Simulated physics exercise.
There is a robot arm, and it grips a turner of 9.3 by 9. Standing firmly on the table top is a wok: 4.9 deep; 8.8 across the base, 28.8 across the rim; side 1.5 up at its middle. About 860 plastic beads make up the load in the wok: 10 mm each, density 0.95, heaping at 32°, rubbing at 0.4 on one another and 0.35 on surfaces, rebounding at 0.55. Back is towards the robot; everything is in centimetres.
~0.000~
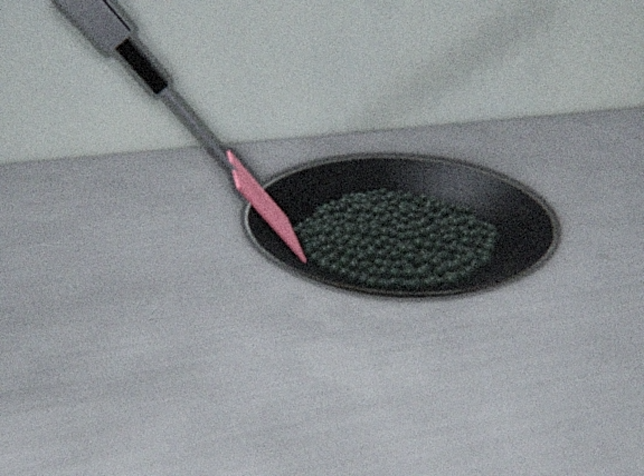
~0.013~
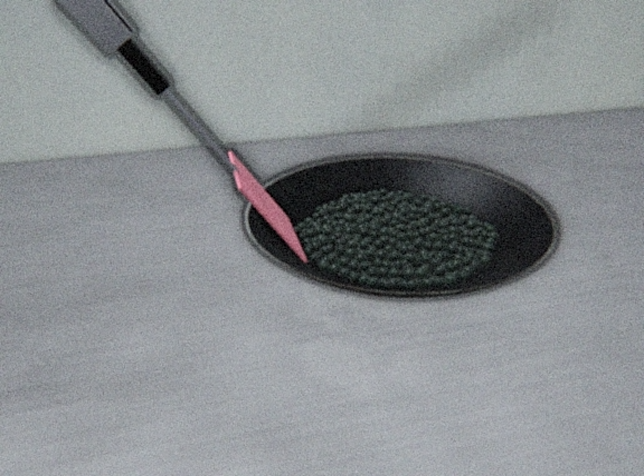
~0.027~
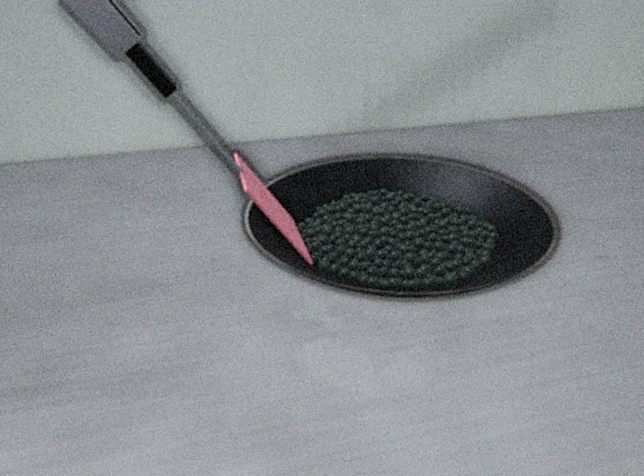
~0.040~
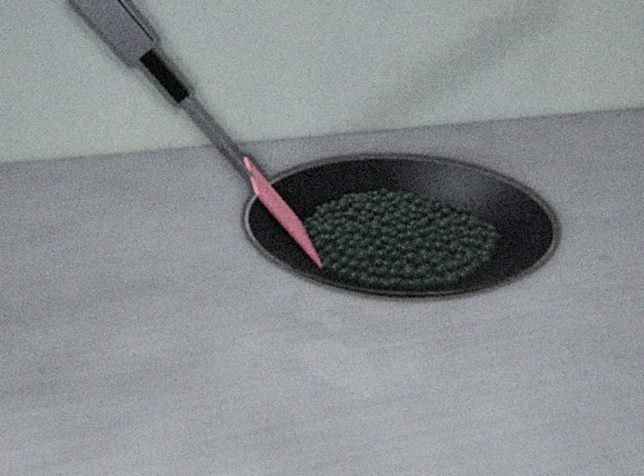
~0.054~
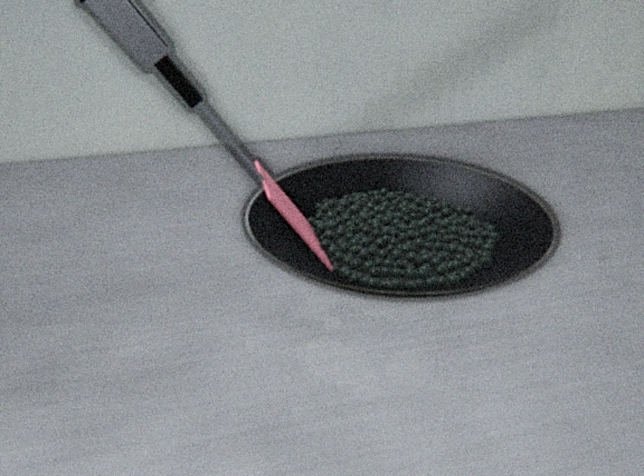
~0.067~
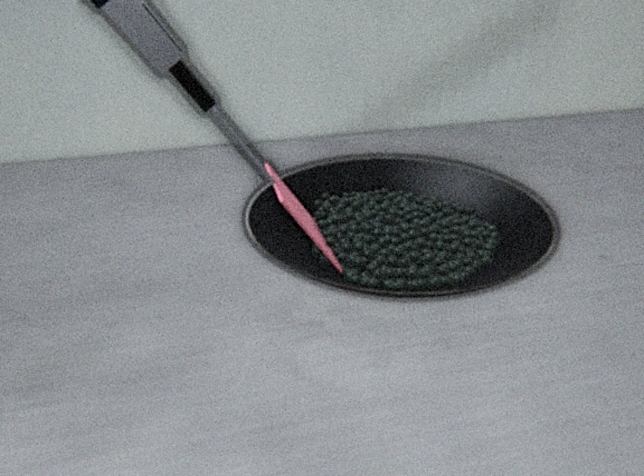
At the start, a robot arm holds a pink turner inside the left edge of a black wok filled with dark green beads on a gray table top. The turner barely moves at first, then slides slowly a short way to the right, pressing against the left side of the pile, which shifts only slightly.
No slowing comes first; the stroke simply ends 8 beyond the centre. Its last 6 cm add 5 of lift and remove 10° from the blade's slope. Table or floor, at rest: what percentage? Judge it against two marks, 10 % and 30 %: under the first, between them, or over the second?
Between them, so from 10 to 30 %.
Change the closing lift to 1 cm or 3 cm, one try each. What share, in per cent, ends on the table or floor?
Roughly 20 per cent, then 20 per cent.
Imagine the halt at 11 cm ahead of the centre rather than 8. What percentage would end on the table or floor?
Near 35 per cent.
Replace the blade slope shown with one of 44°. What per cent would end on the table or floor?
It would be near 20 per cent.
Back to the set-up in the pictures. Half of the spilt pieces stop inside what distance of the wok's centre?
The answer is around 28 cm.
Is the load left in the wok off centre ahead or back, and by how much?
I'd say close to 4.0 cm toward the front.
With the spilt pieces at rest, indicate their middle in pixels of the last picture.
Around (618, 217).
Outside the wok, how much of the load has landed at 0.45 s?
It is near 15 percent.
By 0.14 s, sloping 56°, highest piece 6 above the table; 855 in the wok.
By 0.21 s, sloping 53°, highest piece 7 above the table; 852 in the wok, 3 on the blade or in flight.
By 0.45 s, sloping 46°, highest piece 6 above the table; 707 in the wok, 143 on the table or floor, 5 on the blade or in flight.
By 1.50 s, sloping 46°, highest piece 6 above the table; 706 in the wok, 149 on the table or floor.
Final count, 706 in the wok, 149 on the table or floor. That is 17 % on the table or floor.
